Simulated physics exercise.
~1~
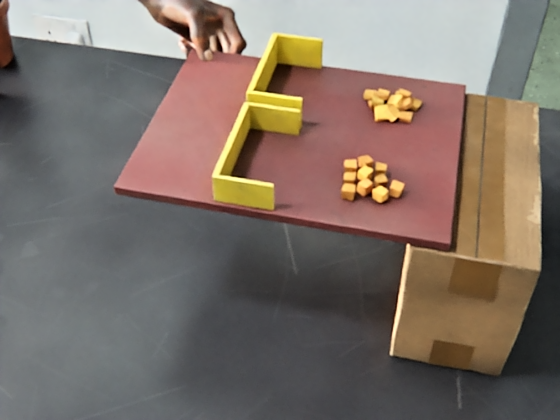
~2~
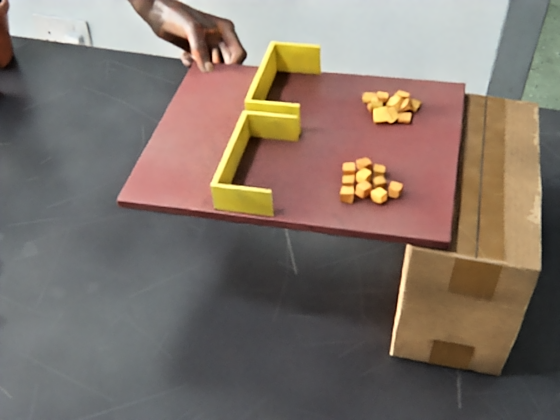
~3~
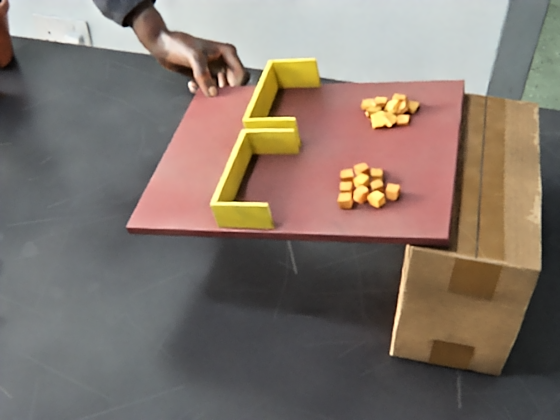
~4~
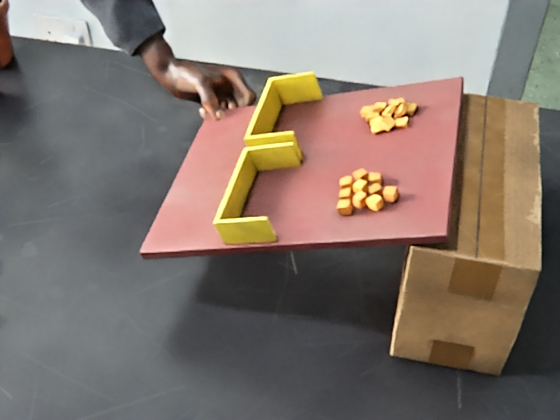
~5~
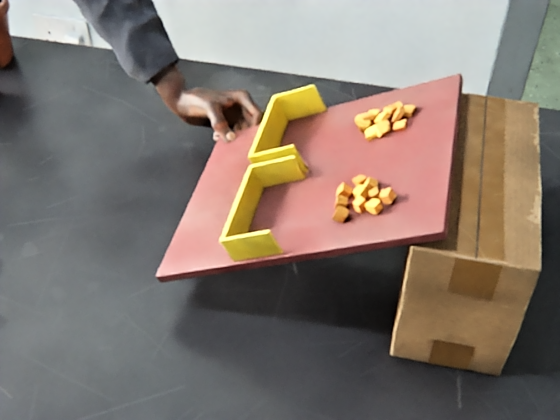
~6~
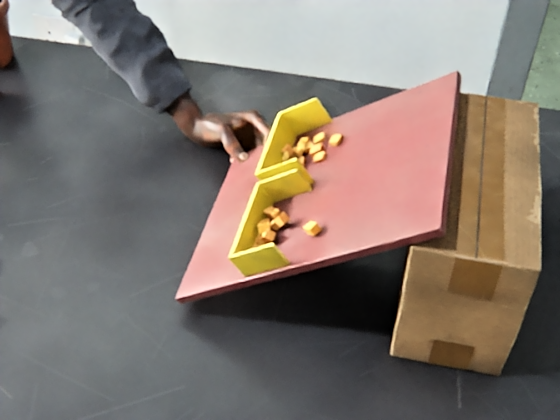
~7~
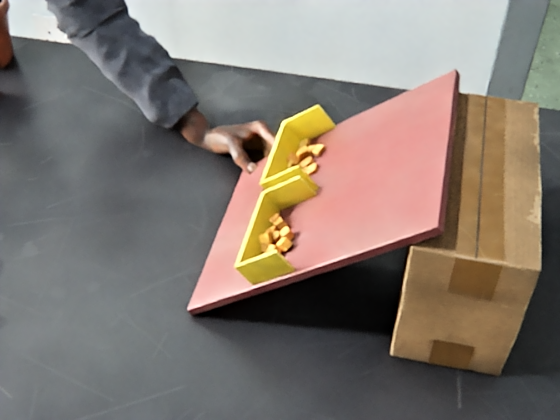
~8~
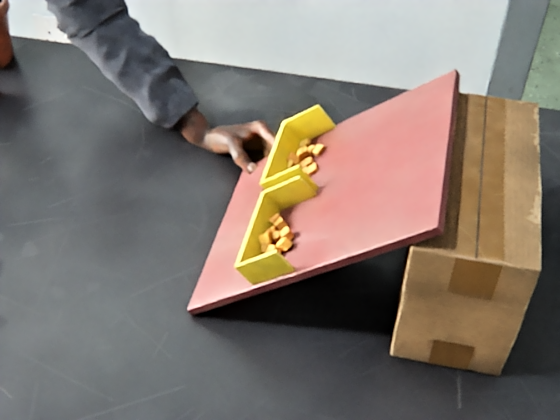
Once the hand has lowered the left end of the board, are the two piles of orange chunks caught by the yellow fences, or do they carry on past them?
Both piles are caught. The nearer and the farther chunks each slide down the board and stop against their own yellow fence.
Red board tilting as a hand lowers its left end, two piles of orange chunks sliding down and stopping against yellow fences.
